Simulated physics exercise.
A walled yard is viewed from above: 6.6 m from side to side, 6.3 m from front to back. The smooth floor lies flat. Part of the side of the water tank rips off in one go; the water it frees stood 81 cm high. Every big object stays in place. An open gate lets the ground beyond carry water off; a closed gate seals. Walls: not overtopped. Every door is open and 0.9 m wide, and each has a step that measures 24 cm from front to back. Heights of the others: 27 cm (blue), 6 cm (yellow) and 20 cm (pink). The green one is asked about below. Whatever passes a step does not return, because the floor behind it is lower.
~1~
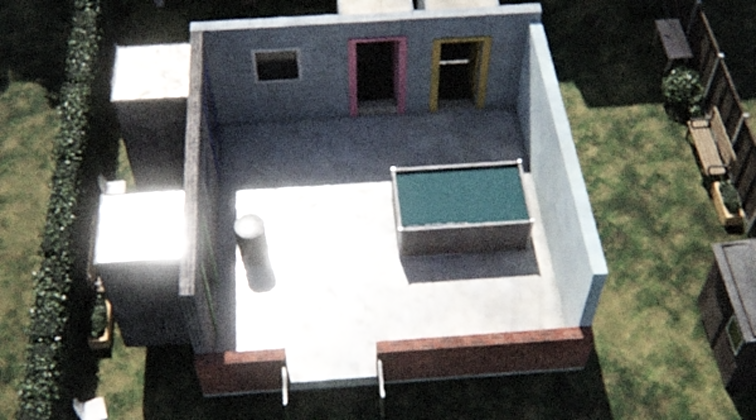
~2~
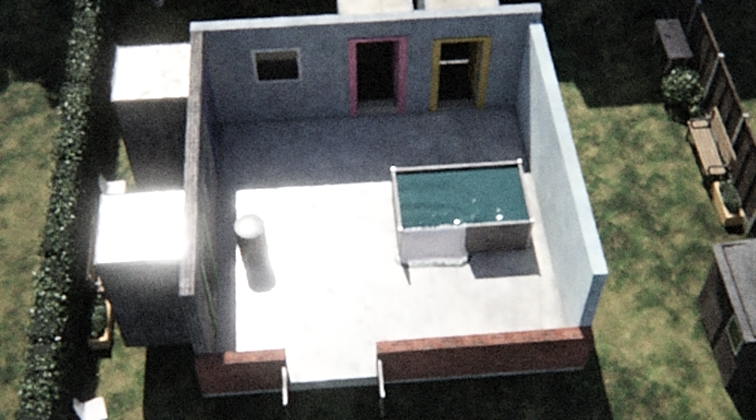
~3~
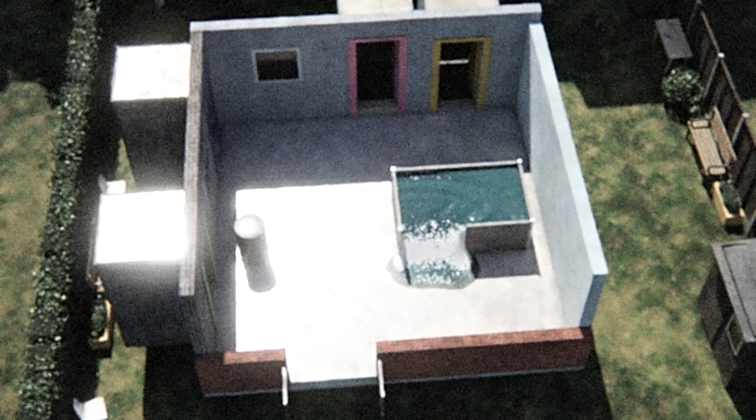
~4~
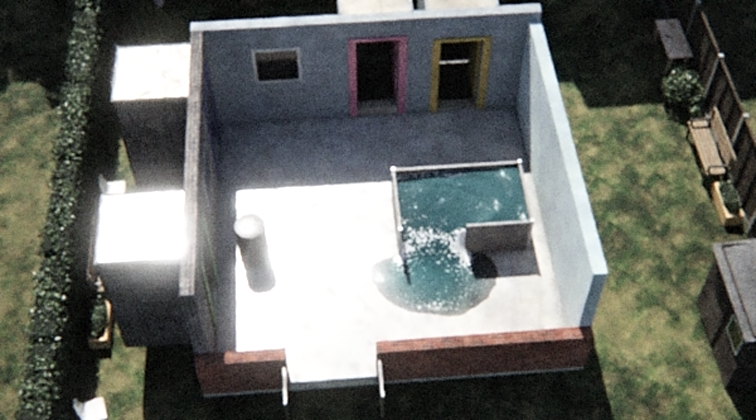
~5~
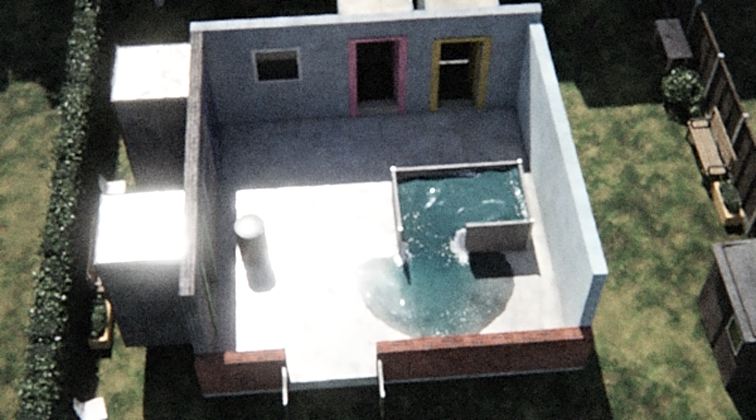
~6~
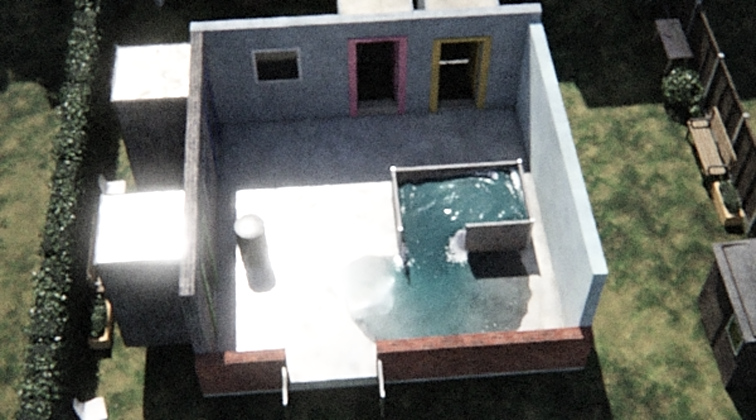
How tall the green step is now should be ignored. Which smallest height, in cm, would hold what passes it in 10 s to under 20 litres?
It would have to be roughly 11.5 cm high.
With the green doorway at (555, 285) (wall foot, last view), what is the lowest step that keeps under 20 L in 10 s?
10.0 cm.
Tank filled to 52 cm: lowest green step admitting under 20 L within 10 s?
Required height: Approx. 6.0 cm.
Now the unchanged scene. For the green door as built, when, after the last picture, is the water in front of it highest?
Crest at t of about 3.0 s.
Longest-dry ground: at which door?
Pink.
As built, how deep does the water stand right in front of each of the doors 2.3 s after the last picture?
Depths in cm: Blue 0, green 9, yellow 0, pink 0.
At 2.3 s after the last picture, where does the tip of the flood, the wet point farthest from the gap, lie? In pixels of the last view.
At about (216, 376).
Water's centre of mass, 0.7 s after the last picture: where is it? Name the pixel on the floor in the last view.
Approximately (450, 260).
Then, 0.7 s after the last picture water covers 25 % of the floor, deepest (44 cm) near (431, 360); it has not reached the green door.
Then, 2.3 s after the last picture water covers 35 % of the floor, deepest (34 cm) near (566, 350); 9 cm at the green door, 0 litres in over its 22 cm step.
Then, 9.3 s after the last picture water covers 95 % of the floor, deepest (10 cm) near (245, 269); 9 cm at the green door, 0 litres in over its 22 cm step.
At the green door as built, the water peaked near 15 cm, 3.1 s after the last picture.
With a step of 10.5 cm, 31 litres would have come in within the 10 s; with 12.5 cm, 11 litres. So under 20 litres takes about 11.5 cm.
